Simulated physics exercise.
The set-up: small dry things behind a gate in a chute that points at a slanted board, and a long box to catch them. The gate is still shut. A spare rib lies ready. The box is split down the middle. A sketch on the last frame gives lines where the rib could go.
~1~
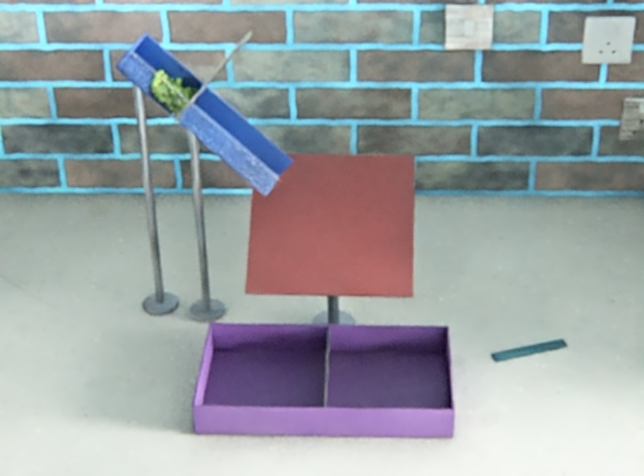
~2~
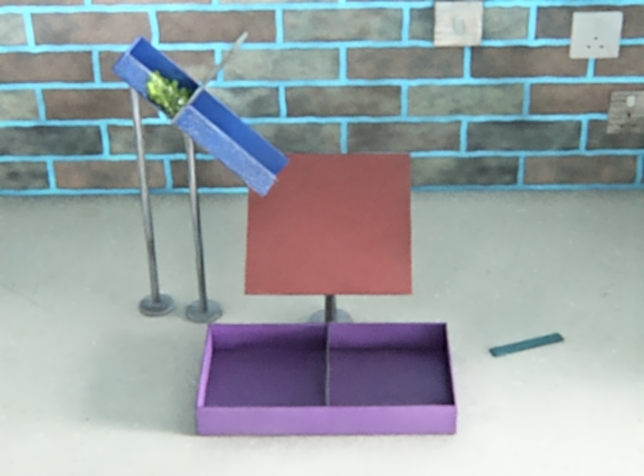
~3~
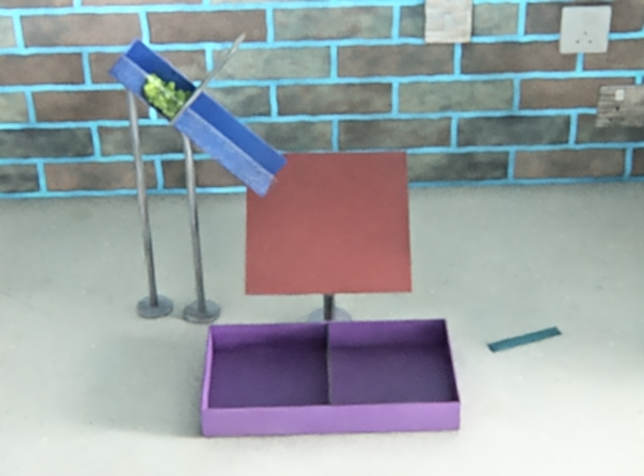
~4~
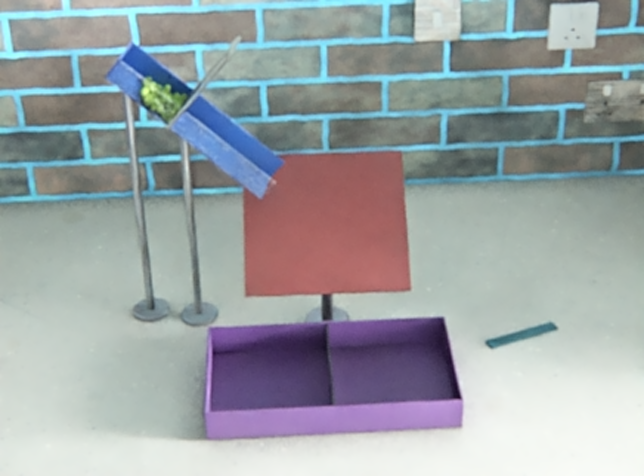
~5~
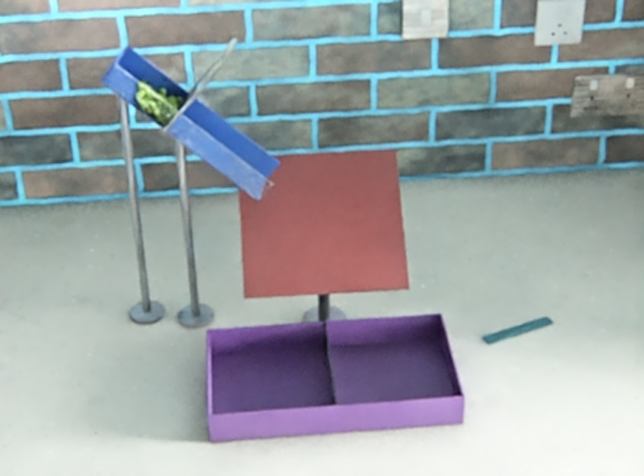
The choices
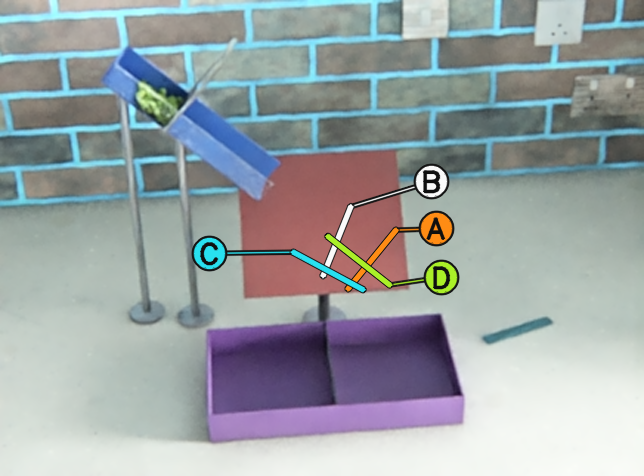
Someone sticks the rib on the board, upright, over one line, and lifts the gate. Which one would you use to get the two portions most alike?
Go for A.
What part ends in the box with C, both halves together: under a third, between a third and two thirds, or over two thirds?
Line C gives over two thirds.
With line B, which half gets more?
The left half.
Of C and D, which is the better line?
Here it is line D.
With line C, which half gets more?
The right half.
On the marked copy, line A from (395, 230) to (348, 288); line B from (350, 206) to (323, 275); line C from (293, 252) to (363, 289); line D from (327, 236) to (389, 285).
With A, of what is caught, about a third in the left half, about two thirds in the right.
With B, of what is caught, nearly all in the left half, a small part in the right.
With C, of what is caught, none in the left half, all in the right.
With D, of what is caught, a small part in the left half, most in the right.
